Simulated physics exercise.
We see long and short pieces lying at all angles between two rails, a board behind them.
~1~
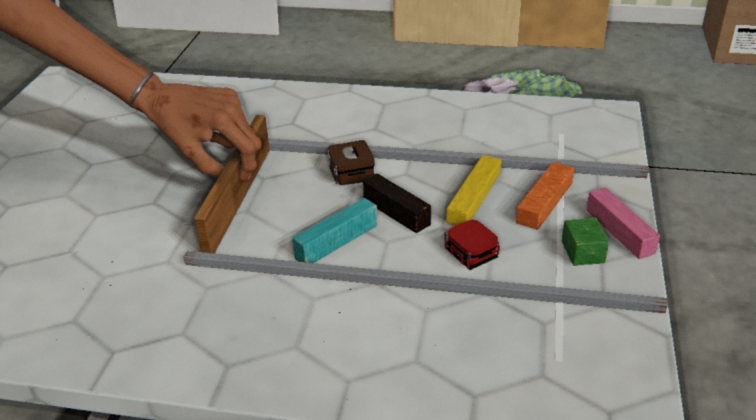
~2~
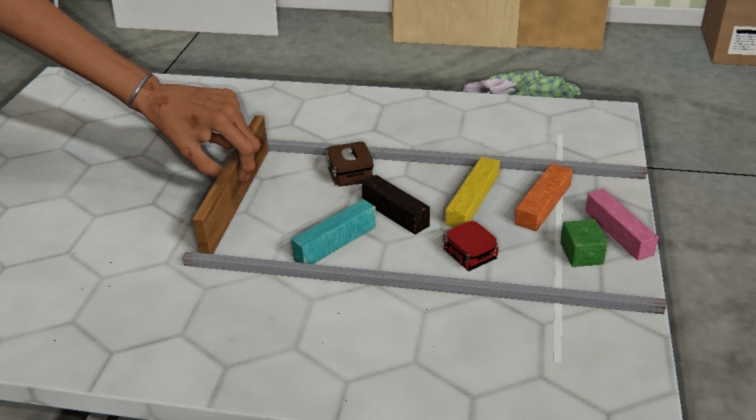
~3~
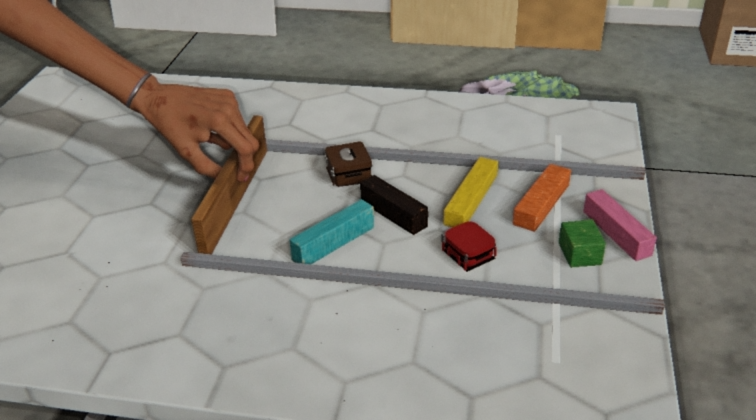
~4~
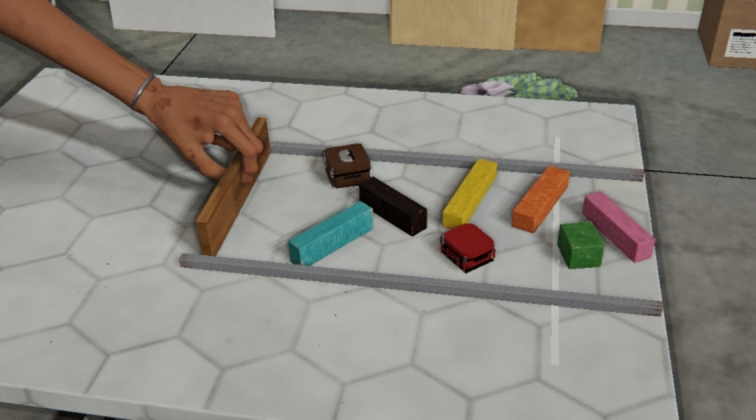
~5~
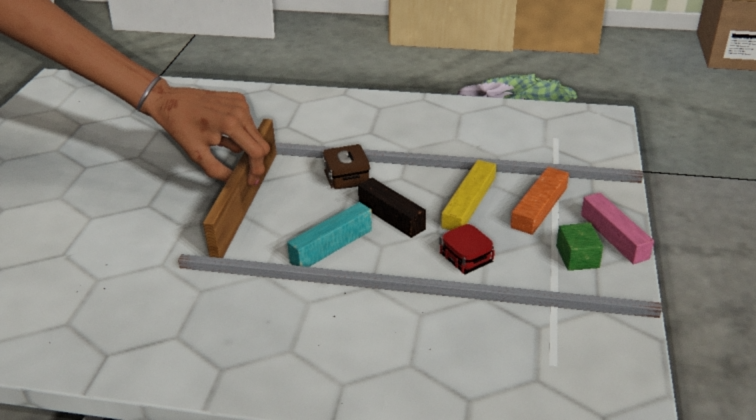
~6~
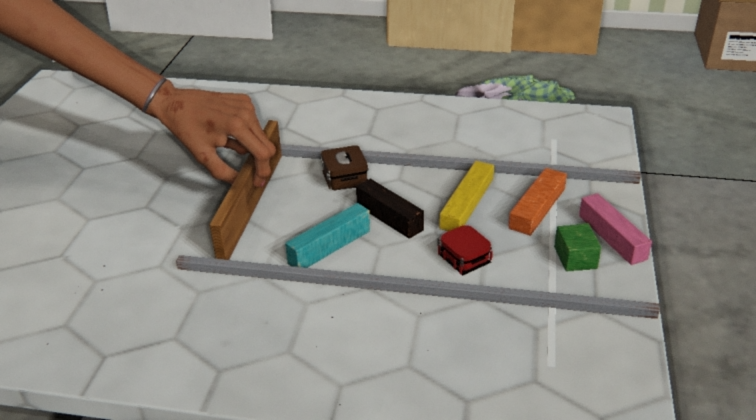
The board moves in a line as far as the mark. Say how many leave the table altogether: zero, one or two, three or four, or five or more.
The number that fall off is one or two.
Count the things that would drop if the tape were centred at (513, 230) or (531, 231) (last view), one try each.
Try by try, 0 and 0.
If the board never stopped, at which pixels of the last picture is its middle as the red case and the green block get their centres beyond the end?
At (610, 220) for the red case; at (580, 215) for the green block.
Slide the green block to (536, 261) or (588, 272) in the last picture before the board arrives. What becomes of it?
In turn it holds on; survives.
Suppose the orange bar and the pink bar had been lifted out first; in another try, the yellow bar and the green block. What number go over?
First 0, then 0.
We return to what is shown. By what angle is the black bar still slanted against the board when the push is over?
Roughly 5° out of line.
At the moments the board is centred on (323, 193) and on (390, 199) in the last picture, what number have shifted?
The counts are 2 and 3.
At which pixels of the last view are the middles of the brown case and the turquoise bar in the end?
Near (574, 188) and (563, 258).
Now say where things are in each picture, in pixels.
In the first frame, pink bar (622, 222); green block (585, 242); orange bar (546, 195); board (236, 181); tape (560, 228).
In the second frame, green block (583, 243); black bar (395, 204).
In the third frame, orange bar (543, 197); board (233, 182).
In the fourth frame, pink bar (617, 226); red case (468, 248).
In the fifth frame, green block (579, 246); yellow bar (470, 195).
In the sixth frame, pink bar (614, 228); green block (577, 247); orange bar (538, 201); board (249, 187); tape (553, 233).
A little later, none off yet; pink bar at rest near (614, 228); green block at rest near (577, 247); orange bar at rest near (538, 201).
Next, none off yet; pink bar at rest near (614, 228); green block at rest near (577, 247); orange bar moving near (542, 201).
When it is over, the number that fall off is one or two; down, pink bar.
